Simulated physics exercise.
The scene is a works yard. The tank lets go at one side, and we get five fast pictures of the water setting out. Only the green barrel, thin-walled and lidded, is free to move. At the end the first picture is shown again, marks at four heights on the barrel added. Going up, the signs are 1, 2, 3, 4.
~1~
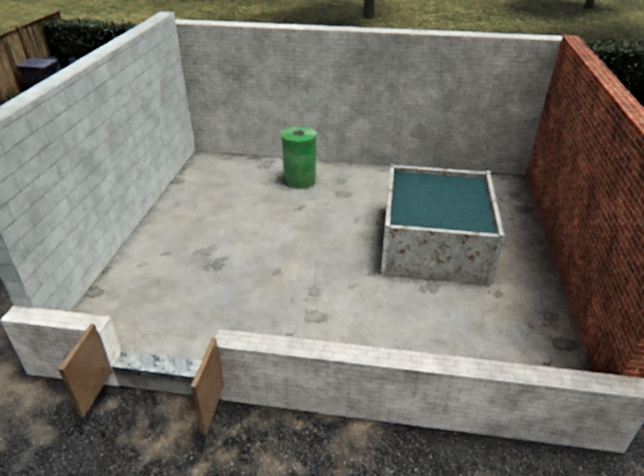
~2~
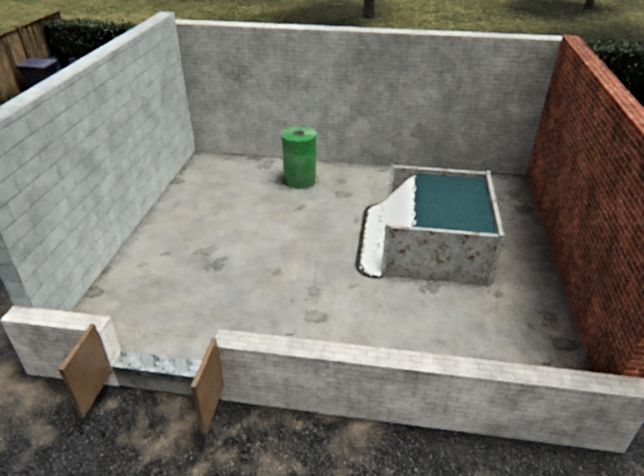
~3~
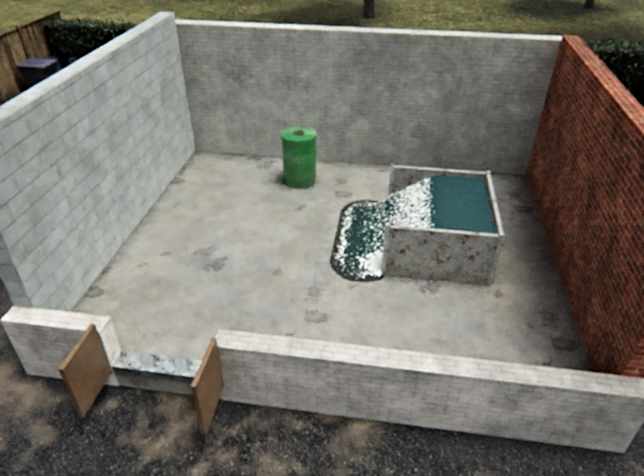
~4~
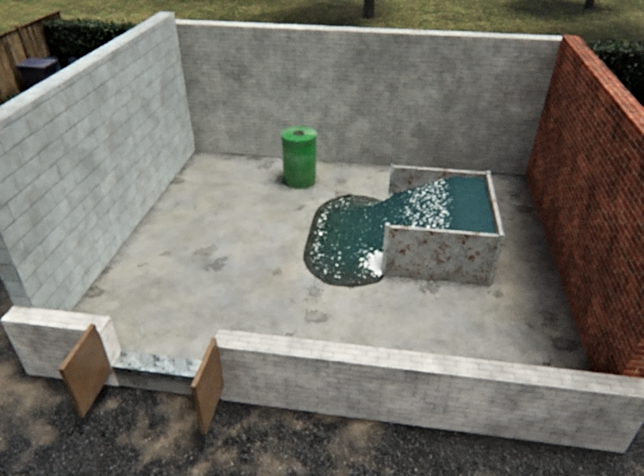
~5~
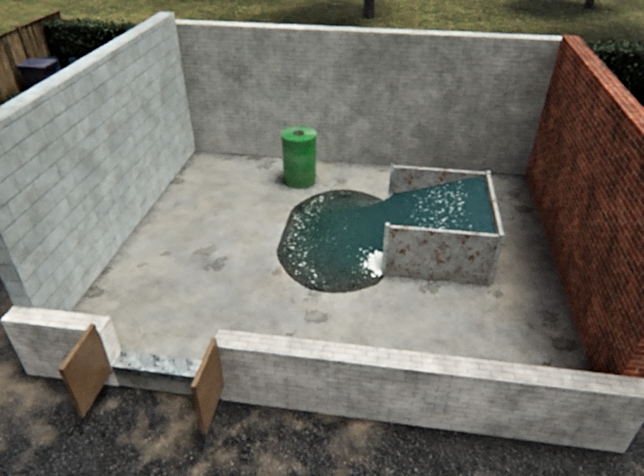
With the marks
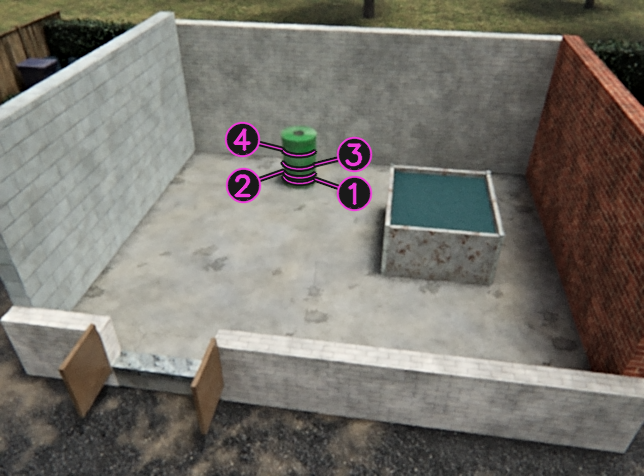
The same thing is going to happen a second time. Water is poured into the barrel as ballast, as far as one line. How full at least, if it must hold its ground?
Level 2 just does it.
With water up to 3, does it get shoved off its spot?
No, that is safe.
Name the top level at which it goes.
That would be 1.
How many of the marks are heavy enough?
Three of the four.
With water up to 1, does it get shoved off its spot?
Yes.
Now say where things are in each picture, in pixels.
Lid of the green barrel at (299, 134); tank full, its middle at (441, 202); open gate at (165, 326).
Water covers 2 % of the ground and is seen nearest the barrel at (373, 207).
Water covers 5 % of the ground and is seen nearest the barrel at (358, 203).
Water covers 8 % of the ground and is seen nearest the barrel at (326, 205).
Lid of the green barrel at (299, 134); water covers 11 % of the ground and is seen nearest the barrel at (316, 197).
On the marked copy, 1 at (297, 183); 2 at (296, 177); 3 at (296, 169); 4 at (296, 155); from the bottom up 1, 2, 3, 4.
Choosing 1, it is pushed about half its own width away.
Choosing 2, it does not move.
Choosing 3, it does not move.
Choosing 4, it does not move.
